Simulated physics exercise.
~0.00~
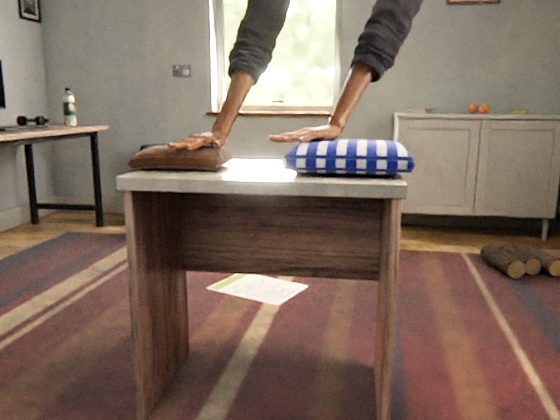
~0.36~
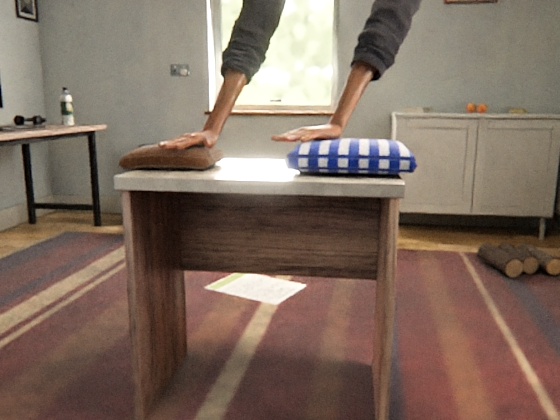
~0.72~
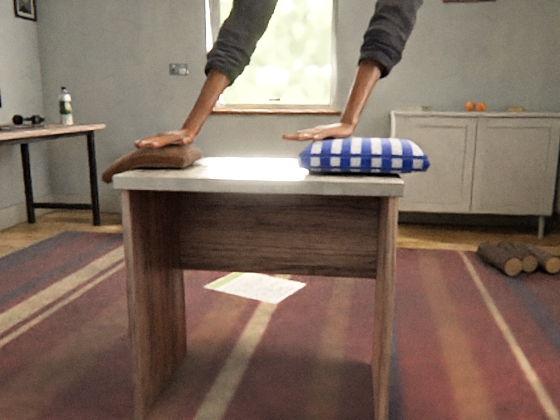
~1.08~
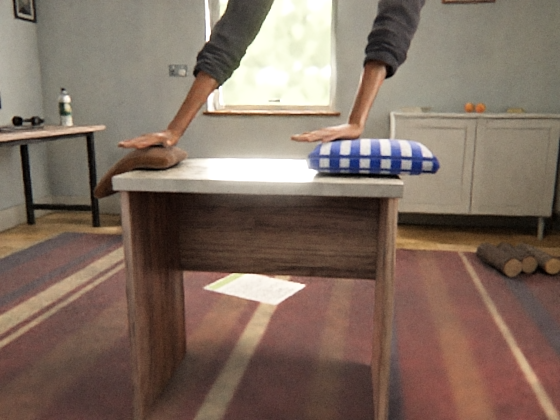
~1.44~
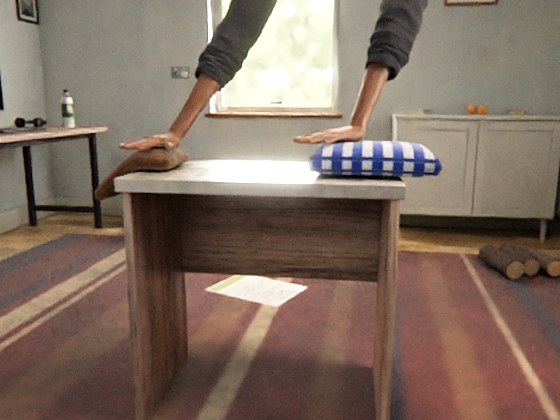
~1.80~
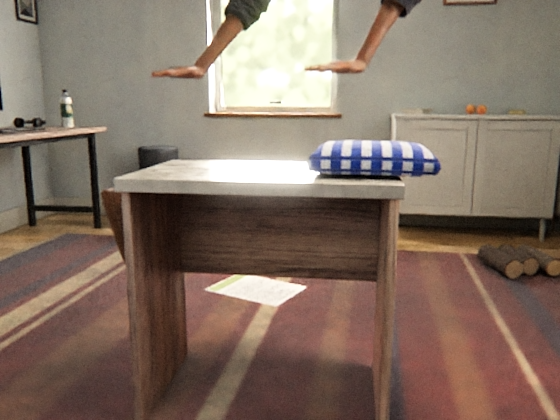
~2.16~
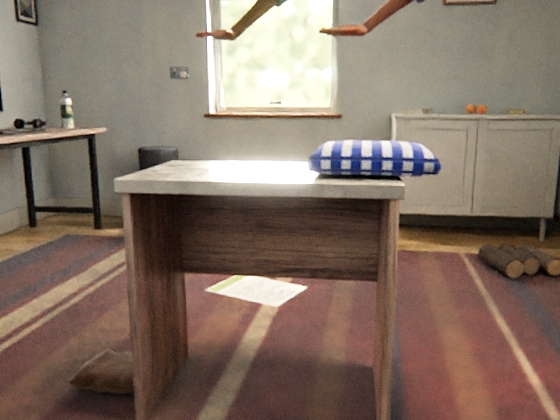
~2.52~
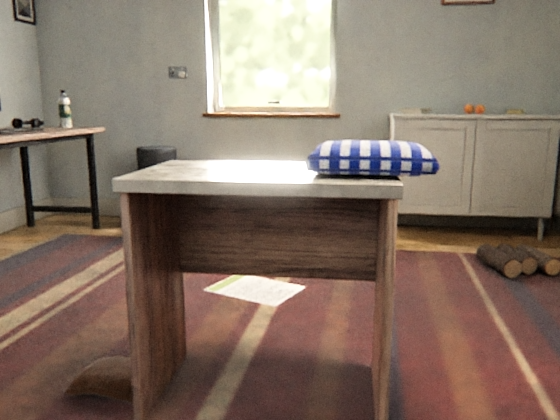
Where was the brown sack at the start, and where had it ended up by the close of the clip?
At the start the brown sack was on top of the bench at its left side, under a hand. By the end it was lying on the rug beside the bench's left leg.
